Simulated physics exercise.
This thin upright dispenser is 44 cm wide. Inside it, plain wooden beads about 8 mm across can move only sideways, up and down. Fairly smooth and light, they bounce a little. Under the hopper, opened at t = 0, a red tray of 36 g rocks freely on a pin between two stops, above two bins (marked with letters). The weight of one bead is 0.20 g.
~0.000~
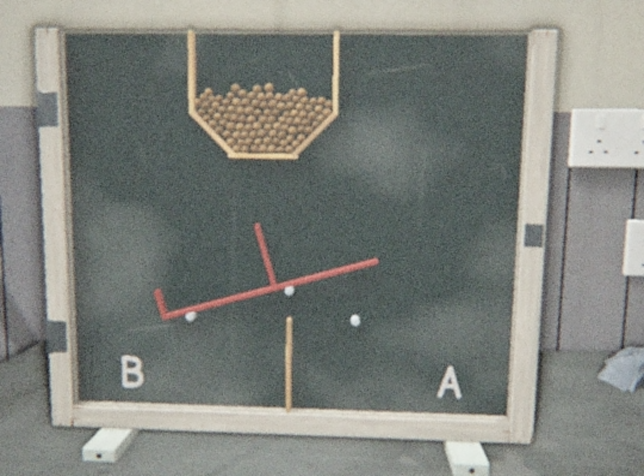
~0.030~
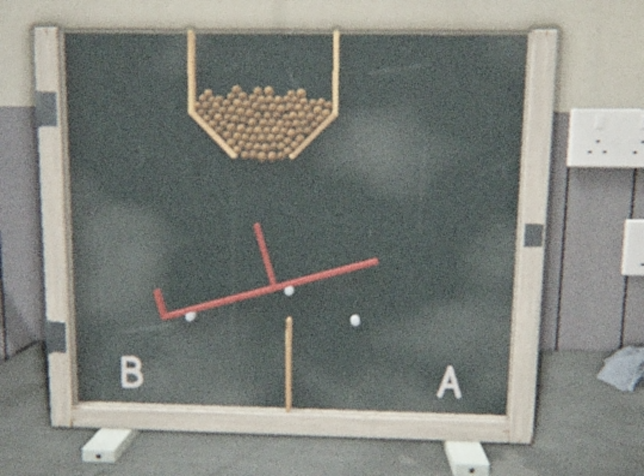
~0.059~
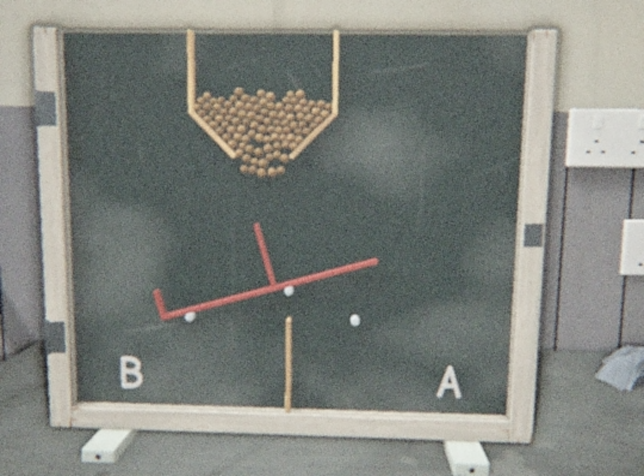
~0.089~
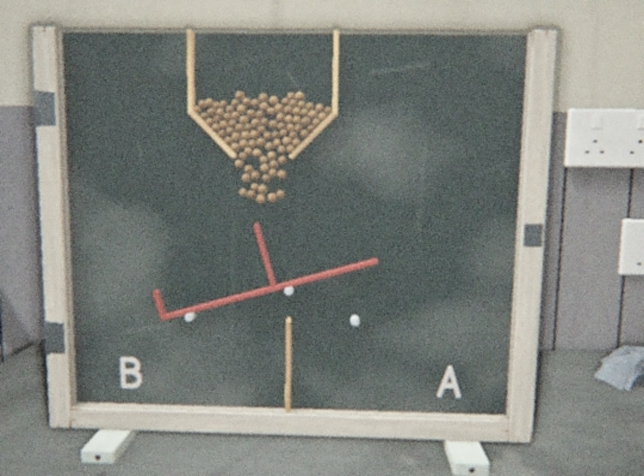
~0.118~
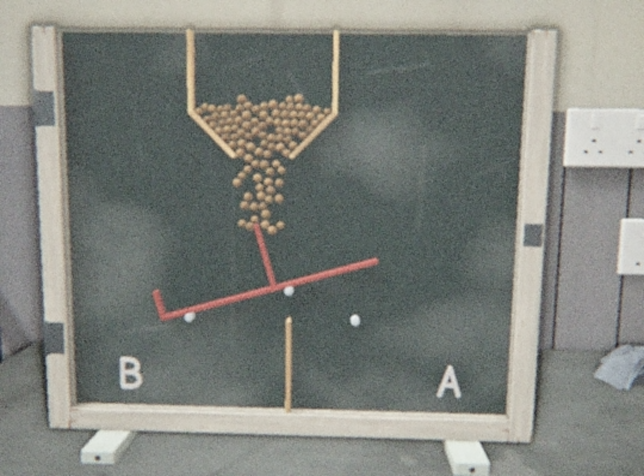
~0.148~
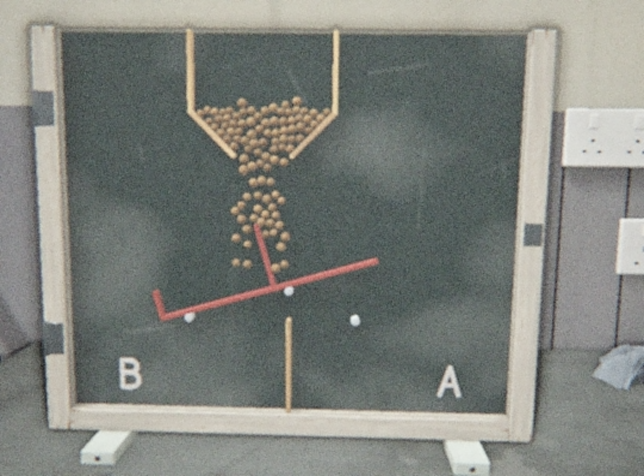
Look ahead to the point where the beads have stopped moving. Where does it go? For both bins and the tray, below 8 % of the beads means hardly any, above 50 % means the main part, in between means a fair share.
Once everything stops, bin A has barely any. Bin B has barely any, and the tray has more than half.
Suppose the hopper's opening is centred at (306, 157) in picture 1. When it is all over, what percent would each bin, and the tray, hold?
Final shares - bin A: 20, bin B: 0, tray: 80.
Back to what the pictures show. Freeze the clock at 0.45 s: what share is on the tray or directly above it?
About 100 percent.
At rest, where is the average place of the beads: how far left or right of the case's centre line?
The average place ends up near 2 cm to the left of the middle.
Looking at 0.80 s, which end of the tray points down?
The tray dips on its left side.
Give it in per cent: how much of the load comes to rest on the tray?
That share is close to 95 percent.
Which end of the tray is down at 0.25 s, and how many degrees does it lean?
It's sloping around 15° down towards the left end.
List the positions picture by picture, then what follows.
In the first frame, gate shut, about 100 beads in the hopper; its mouth (234, 156) to (293, 157); tray left end down 16°; its ends (165, 317) and (376, 262), top of its upright wall (257, 226); pivot (290, 290); stops (191, 316) and (355, 321); a lip at the left end; bin A (450, 382), bin B (133, 372).
In the second frame, 2 out; leading bead (262, 157); tray left end down 16°.
In the third frame, 10 out; leading bead (261, 173); tray left end down 16°.
In the fourth frame, 19 out; leading bead (261, 199); tray left end down 16°.
In the fifth frame, 28 out; leading bead (272, 230); tray left end down 16°.
In the sixth frame, 38 out; leading bead (276, 268); tray left end down 16°; its ends (164, 318) and (376, 261), top of its upright wall (257, 226).
By 0.25 s 75 % have left the hopper; tray left end down 16°; on or over it 70 %, past it to the left 0 %, to the right 0 %.
By 0.45 s 100 % have left the hopper; tray left end down 16°; on or over it 100 %, past it to the left 0 %, to the right 0 %.
By 0.80 s 100 % have left the hopper; tray left end down 16°; on or over it 95 %, past it to the left 5 %, to the right 5 %.
In the end, by 1.7 s, bin A 5 %, bin B 5 %, tray 95 %; tray left end down 16°.
